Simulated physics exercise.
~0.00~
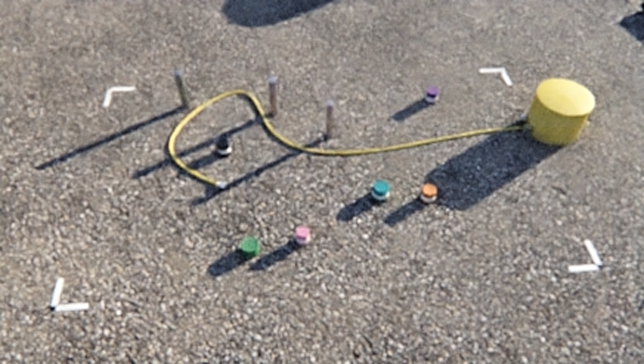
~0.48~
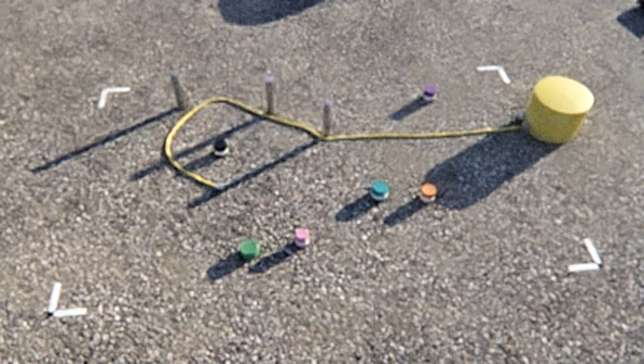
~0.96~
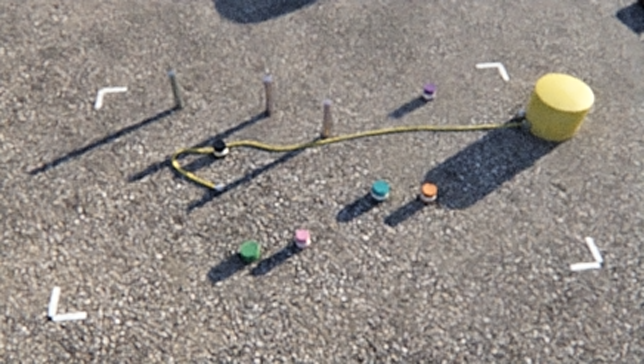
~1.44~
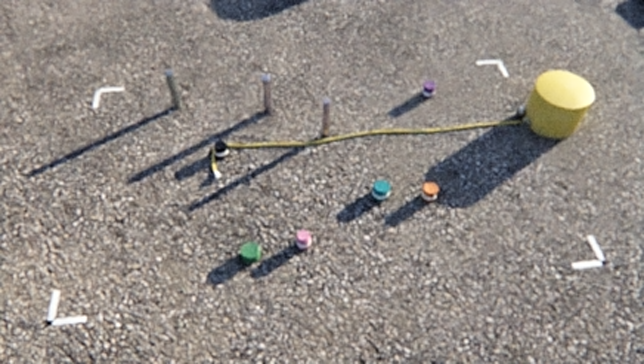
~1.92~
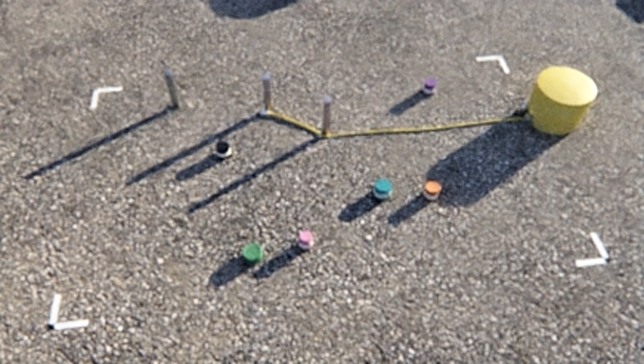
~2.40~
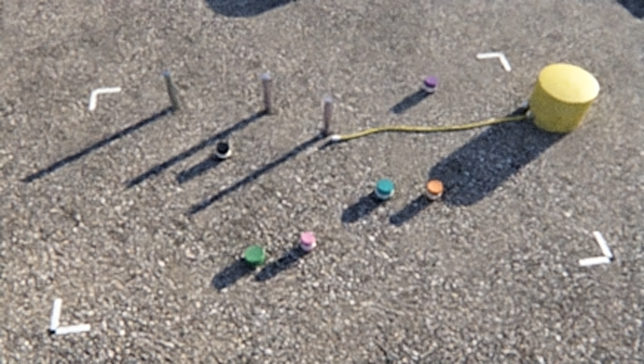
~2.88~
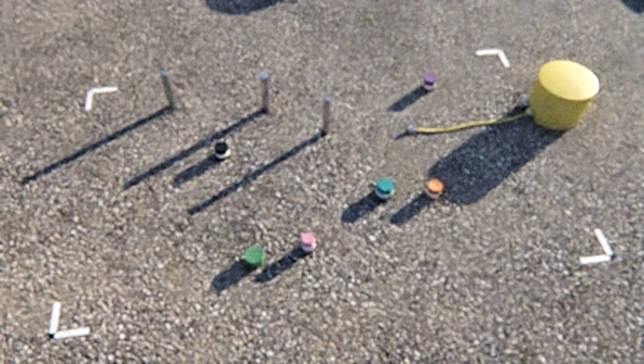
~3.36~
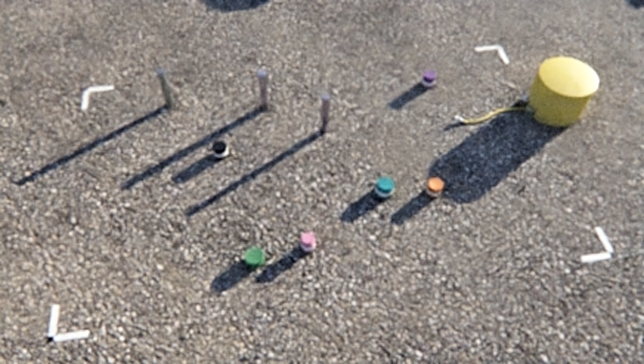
On sunlit rough pavement marked by white corner pieces, a yellow lead winding among three upright posts and six small jars and tubs is drawn rightward toward a yellow drum, slipping past the posts until only a short piece remains out, the small containers still standing.
